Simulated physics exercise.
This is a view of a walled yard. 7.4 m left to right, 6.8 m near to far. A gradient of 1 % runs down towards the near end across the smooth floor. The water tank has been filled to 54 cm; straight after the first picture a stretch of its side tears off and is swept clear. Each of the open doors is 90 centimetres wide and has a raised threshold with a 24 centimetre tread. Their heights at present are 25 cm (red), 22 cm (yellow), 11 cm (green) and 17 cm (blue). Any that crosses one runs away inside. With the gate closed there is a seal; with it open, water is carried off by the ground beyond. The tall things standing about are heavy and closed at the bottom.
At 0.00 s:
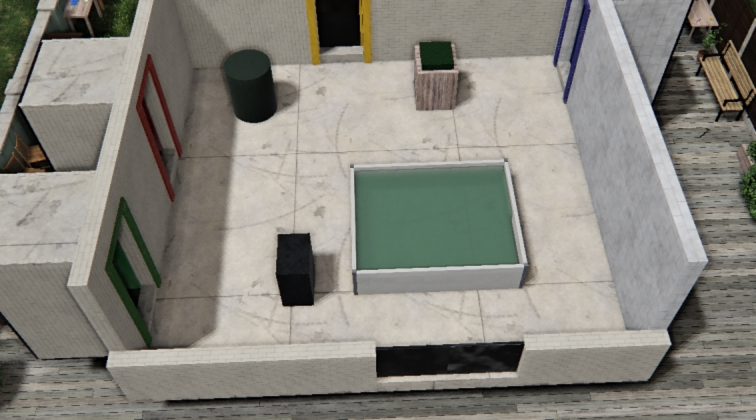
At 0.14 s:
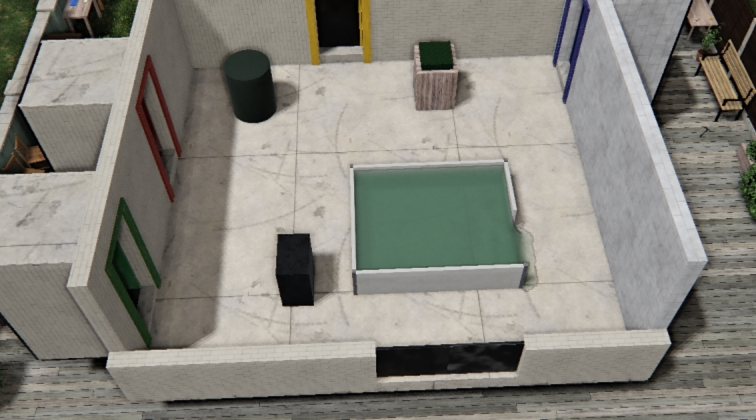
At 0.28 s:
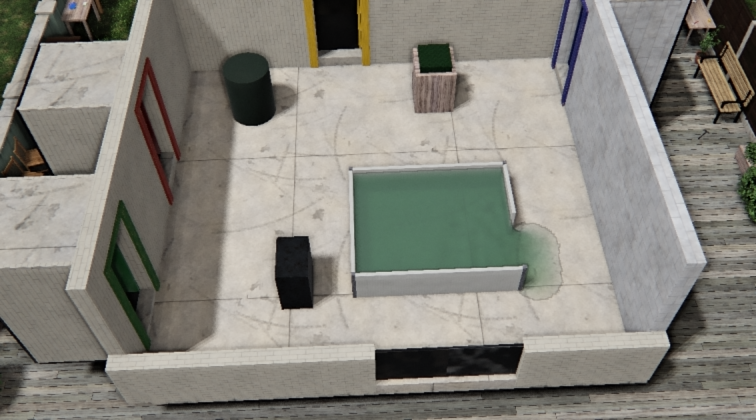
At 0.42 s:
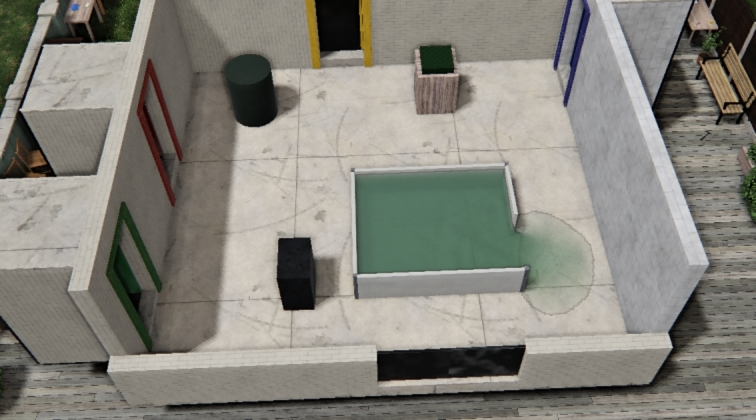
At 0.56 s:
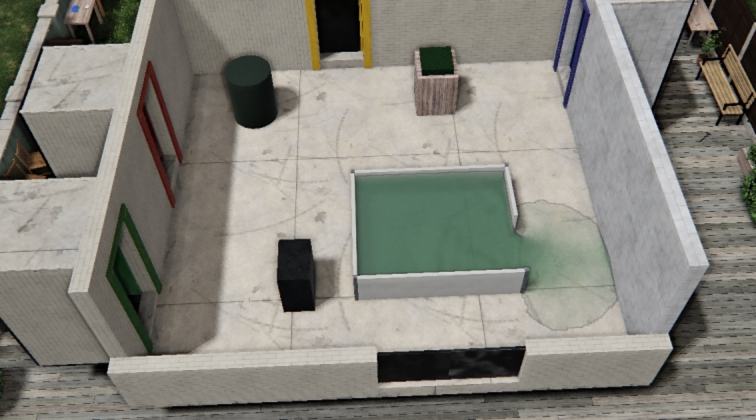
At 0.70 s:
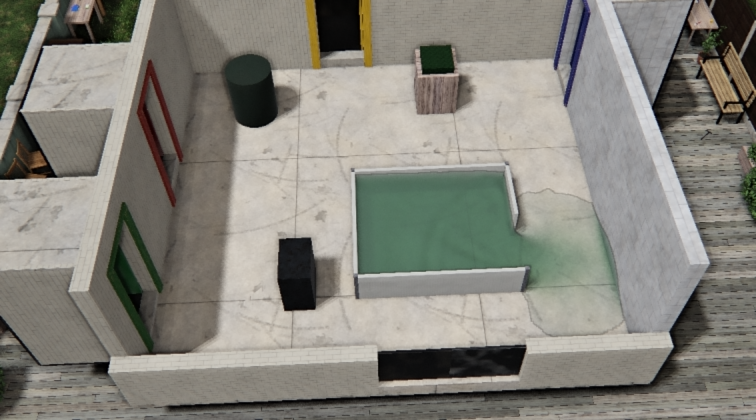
In a walled yard with coloured door surrounds, part of the right side of a tank of green water broke away, and water poured through the gap and spread across the pale floor to the right.
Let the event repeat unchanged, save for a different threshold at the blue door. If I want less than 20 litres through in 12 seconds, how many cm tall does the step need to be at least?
You would need about 6.5 cm.
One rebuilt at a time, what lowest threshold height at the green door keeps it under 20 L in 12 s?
Roughly 11.5 cm at green.
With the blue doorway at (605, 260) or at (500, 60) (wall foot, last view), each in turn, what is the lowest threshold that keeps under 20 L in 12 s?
31 and 8.5 cm.
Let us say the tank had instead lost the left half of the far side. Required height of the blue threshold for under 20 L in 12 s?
It should stand roughly 10.0 cm high.
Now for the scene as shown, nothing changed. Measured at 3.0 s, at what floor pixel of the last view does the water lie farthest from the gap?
The farthest wet point sits near (554, 63) in the last view.
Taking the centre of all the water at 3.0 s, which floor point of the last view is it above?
The centre of all the water is around (483, 247).
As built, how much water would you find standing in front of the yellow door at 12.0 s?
1.5 cm.
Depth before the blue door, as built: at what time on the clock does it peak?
Crest at t of about 7.5 s.
After 1.4 s water covers 10 % of the floor, deepest (43 cm) near (636, 360); it has not reached the blue door.
After 3.0 s water covers 35 % of the floor, deepest (38 cm) near (636, 360); 4 cm at the blue door, 0 litres in over its 17 cm threshold.
After 12.0 s water covers 95 % of the floor, deepest (12 cm) near (636, 360); 6 cm at the blue door, 0 litres in over its 17 cm threshold.
At the blue door as built, the water arrived by 2.5 s and peaked near 11 cm at 7.6 s.
With a threshold of 6 cm, 27 litres would have come in within the 12 s; with 8.5 cm, 5 litres. So under 20 litres takes about 6.5 cm.
